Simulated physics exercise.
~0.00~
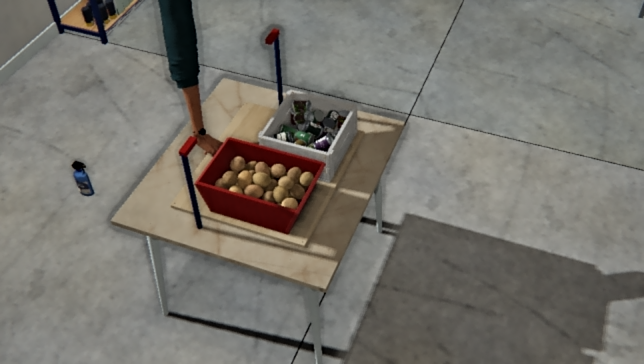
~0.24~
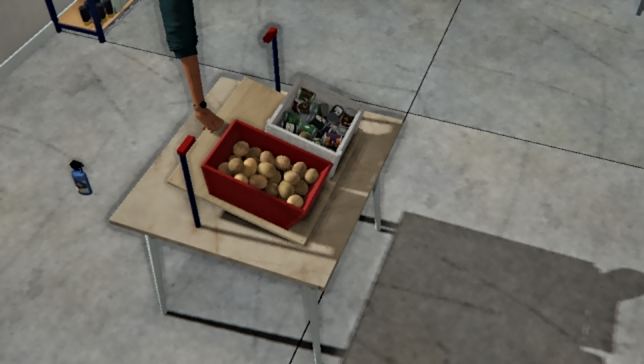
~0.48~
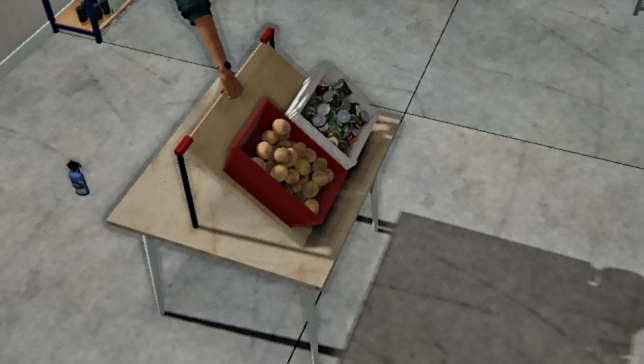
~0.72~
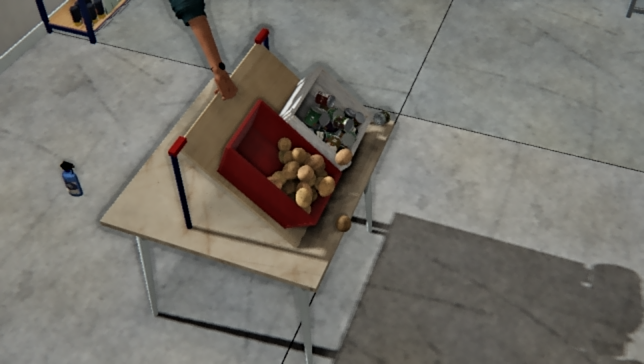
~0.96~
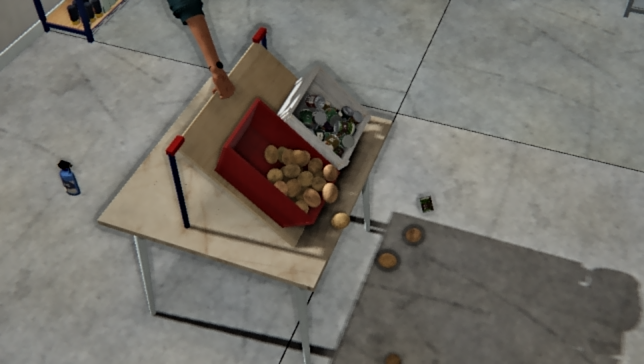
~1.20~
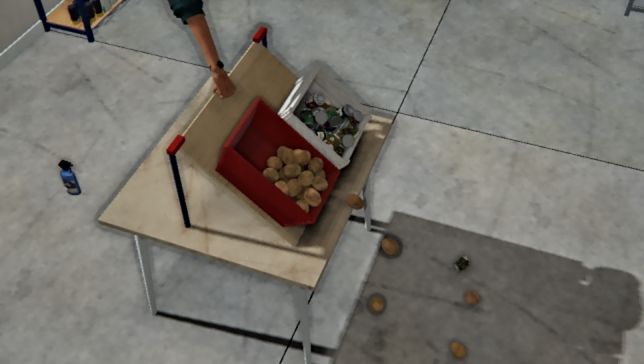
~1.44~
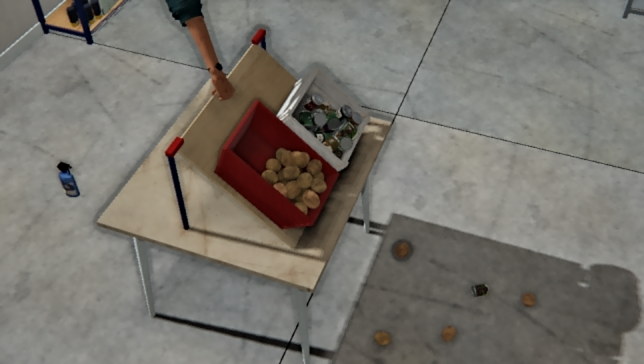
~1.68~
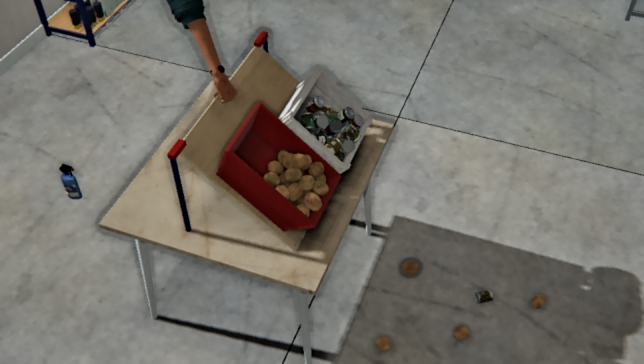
A red tote full of round, tan, potato-like pieces and a white tote of small tins sit side by side on a wooden board on a table, seen from above in a concrete-floored workshop. An arm in a dark green sleeve reaches in from the top and grips the board. The board tips steeply to the right, carrying both totes, then stops and stays tilted. Several tan pieces and a single tin spill over, drop off the table and roll across the grey patch of floor. They come to rest there, while most of the contents remain in the totes.
